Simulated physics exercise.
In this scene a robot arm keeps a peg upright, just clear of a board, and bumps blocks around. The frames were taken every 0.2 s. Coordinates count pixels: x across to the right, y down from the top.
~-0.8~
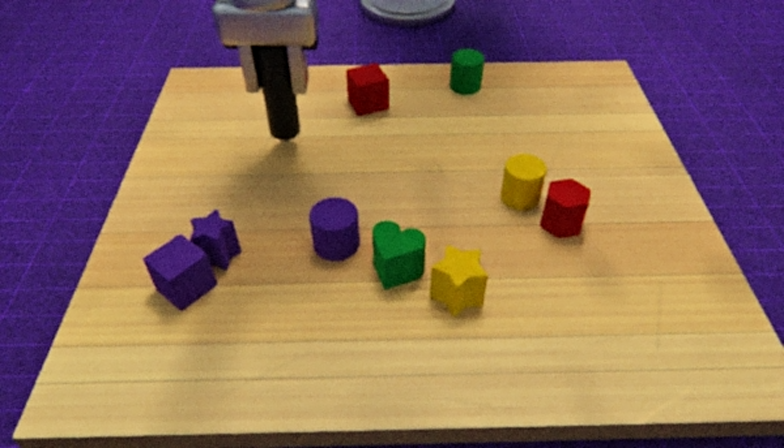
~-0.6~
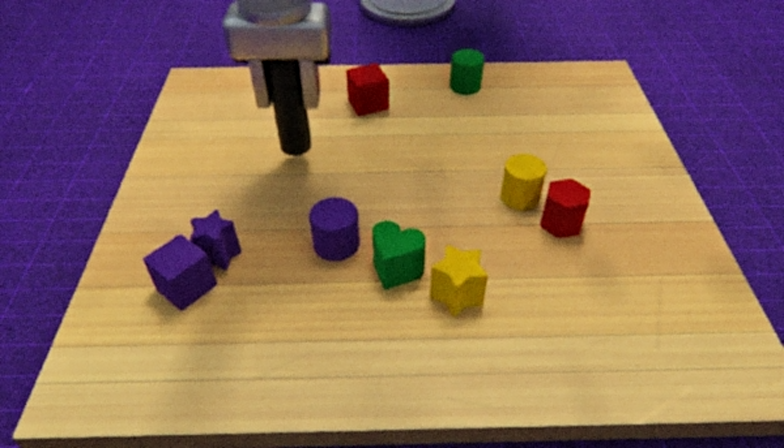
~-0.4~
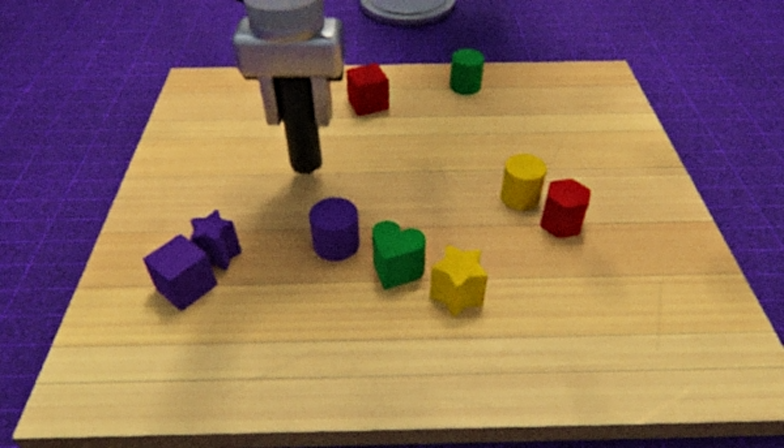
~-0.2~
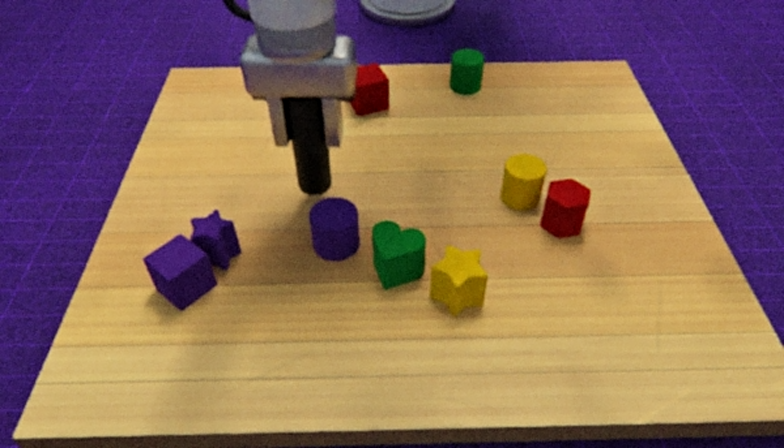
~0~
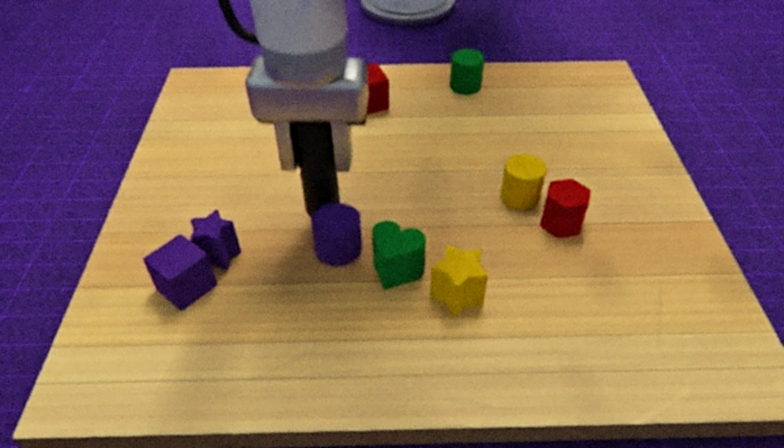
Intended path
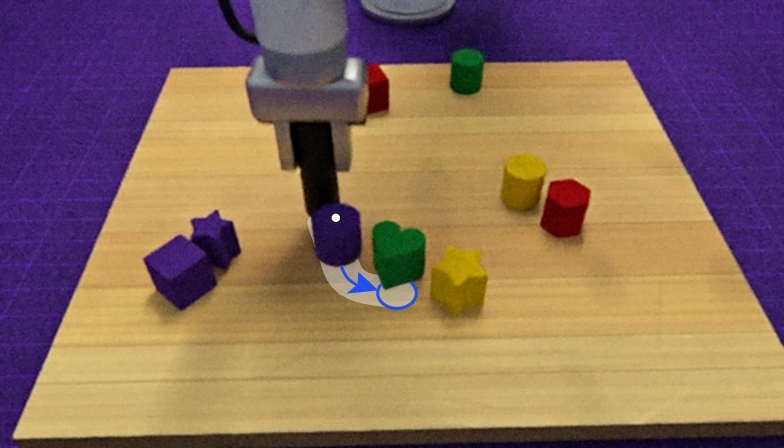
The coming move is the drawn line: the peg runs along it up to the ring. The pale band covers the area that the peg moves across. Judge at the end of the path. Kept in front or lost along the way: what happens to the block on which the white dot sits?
Left aside or behind.
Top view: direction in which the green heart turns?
Looking from above, the answer is counterclockwise.
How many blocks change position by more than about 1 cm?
I count two.
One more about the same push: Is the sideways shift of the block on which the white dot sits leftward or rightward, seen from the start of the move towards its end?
Over to the right.
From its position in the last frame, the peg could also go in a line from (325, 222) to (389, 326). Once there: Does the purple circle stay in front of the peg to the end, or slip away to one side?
It will keep going ahead of the peg.
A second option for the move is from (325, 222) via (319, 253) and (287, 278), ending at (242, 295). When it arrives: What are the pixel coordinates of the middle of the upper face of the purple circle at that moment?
Top centre: (344, 249).
The drawn path runs from (325, 222) via (336, 252) and (353, 283), ending at (397, 293); the dot is on the purple circle.
The first path, step by step. One third of the way, peg (335, 241); purple circle (352, 250).
Two thirds of the way, peg (352, 271); purple circle (372, 284).
At the end, peg (397, 281); purple circle (394, 299); green heart (418, 236), turned 45° anticlockwise; yellow star-shaped block not moved.
